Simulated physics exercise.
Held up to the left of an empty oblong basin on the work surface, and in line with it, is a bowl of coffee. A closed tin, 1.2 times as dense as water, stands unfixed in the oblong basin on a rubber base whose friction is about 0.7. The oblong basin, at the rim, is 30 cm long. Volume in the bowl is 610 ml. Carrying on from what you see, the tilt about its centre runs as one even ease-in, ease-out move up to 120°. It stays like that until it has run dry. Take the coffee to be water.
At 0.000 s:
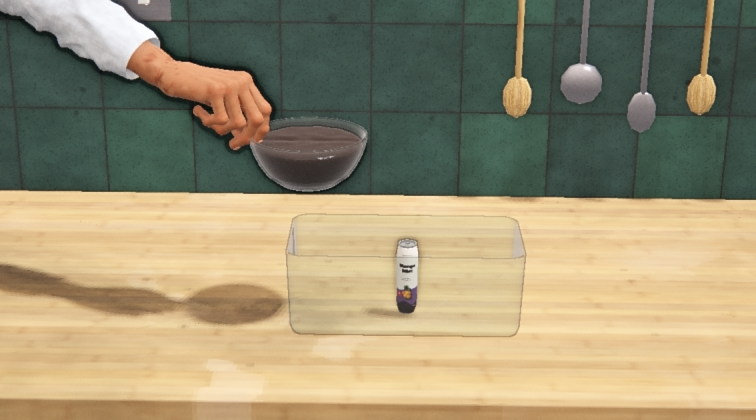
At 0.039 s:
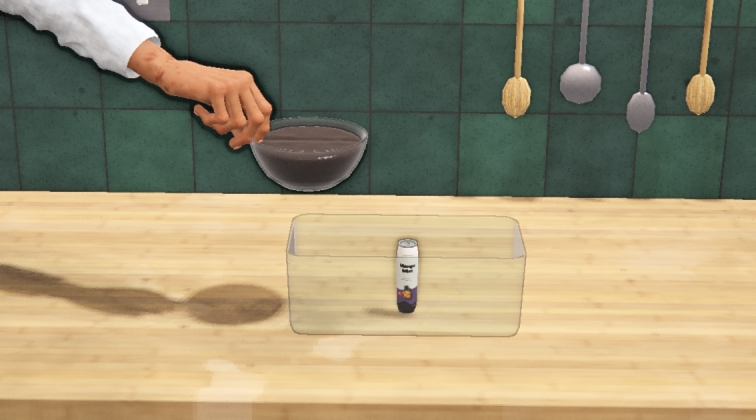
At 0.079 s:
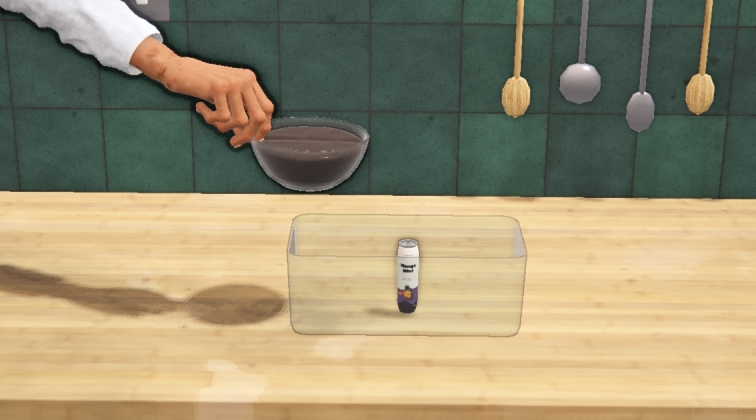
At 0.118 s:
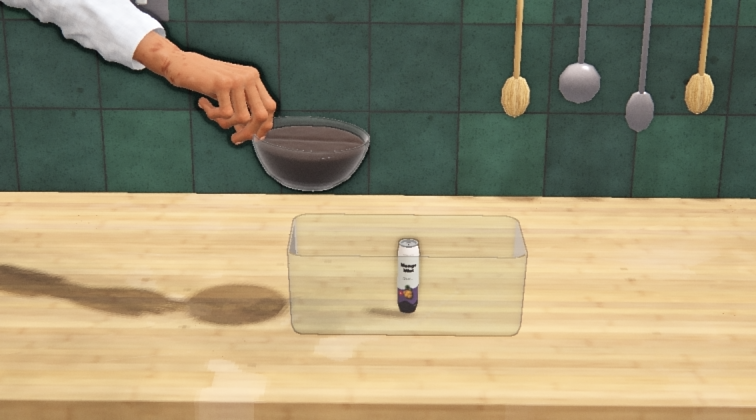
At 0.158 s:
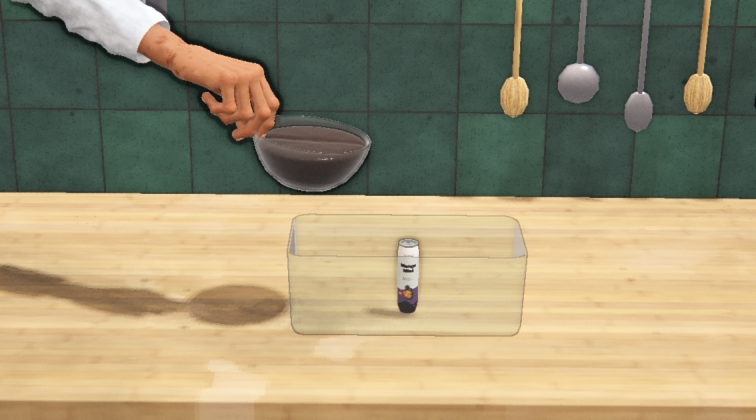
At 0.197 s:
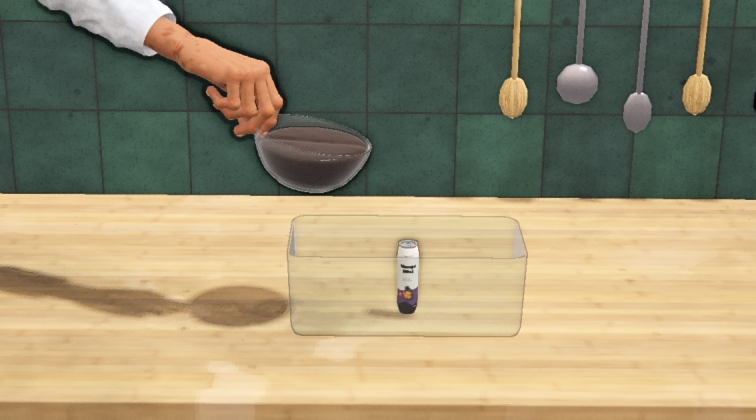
A hand in a white sleeve, reaching in from the upper left, holds a clear glass bowl of dark brown liquid above a pale wooden counter, seen from the front and slightly above. Behind hang four utensils on dark green tiles, and a small white-and-purple container stands within a clear, yellowish oblong basin. The bowl, level at first, tilts slightly rightward while the camera stays still.
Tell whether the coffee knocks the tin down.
It stays on its base.
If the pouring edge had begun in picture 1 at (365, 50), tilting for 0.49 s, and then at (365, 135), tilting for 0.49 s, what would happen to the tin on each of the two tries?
Try 1: Tipped over; try 2: Tipped over.
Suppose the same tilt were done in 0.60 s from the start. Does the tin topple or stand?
The tin falls.
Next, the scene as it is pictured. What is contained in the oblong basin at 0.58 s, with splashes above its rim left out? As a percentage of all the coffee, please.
I reckon close to 40 percent of it.
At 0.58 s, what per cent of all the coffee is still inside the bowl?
I reckon about 24 in a hundred is still held.
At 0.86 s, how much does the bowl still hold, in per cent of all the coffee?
Roughly 0 per cent.
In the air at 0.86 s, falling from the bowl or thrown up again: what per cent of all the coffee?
Close to 0 %.
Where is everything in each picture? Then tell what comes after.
In the first frame, it leans 0°; its right rim is at (366, 136); the coffee meets the walls at (253, 140) and (363, 141); the oblong basin's rim runs from (290, 235) to (521, 238); the tin's top is at (408, 246).
In the second frame, it leans 0°; its right rim is at (367, 137); the coffee meets the walls at (254, 140) and (363, 142).
In the third frame, it leans 2°; its right rim is at (368, 138); the coffee meets the walls at (255, 139) and (364, 143).
In the fourth frame, it leans 4°; its right rim is at (369, 140); the coffee meets the walls at (256, 139) and (365, 143).
In the fifth frame, it leans 8°; its right rim is at (370, 143); the coffee meets the walls at (258, 138) and (366, 144).
In the sixth frame, it leans 12°; its right rim is at (370, 148); the coffee meets the walls at (260, 139) and (368, 146).
Then, 0.58 s in, the tilt is 78° and 25 per cent is still to pour; the tin stands where it began.
Then, 0.86 s in, the tilt is 116° and 0 per cent is still to pour; the tin stands 1 cm from where it began.
Then, 1.15 s in, the tilt is 120° and 0 per cent is still to pour; the tin stands where it began.
Then, 1.47 s in, the tilt is 120° and 0 per cent is still to pour; the tin stands where it began.
Finally, the tin stands where it began.
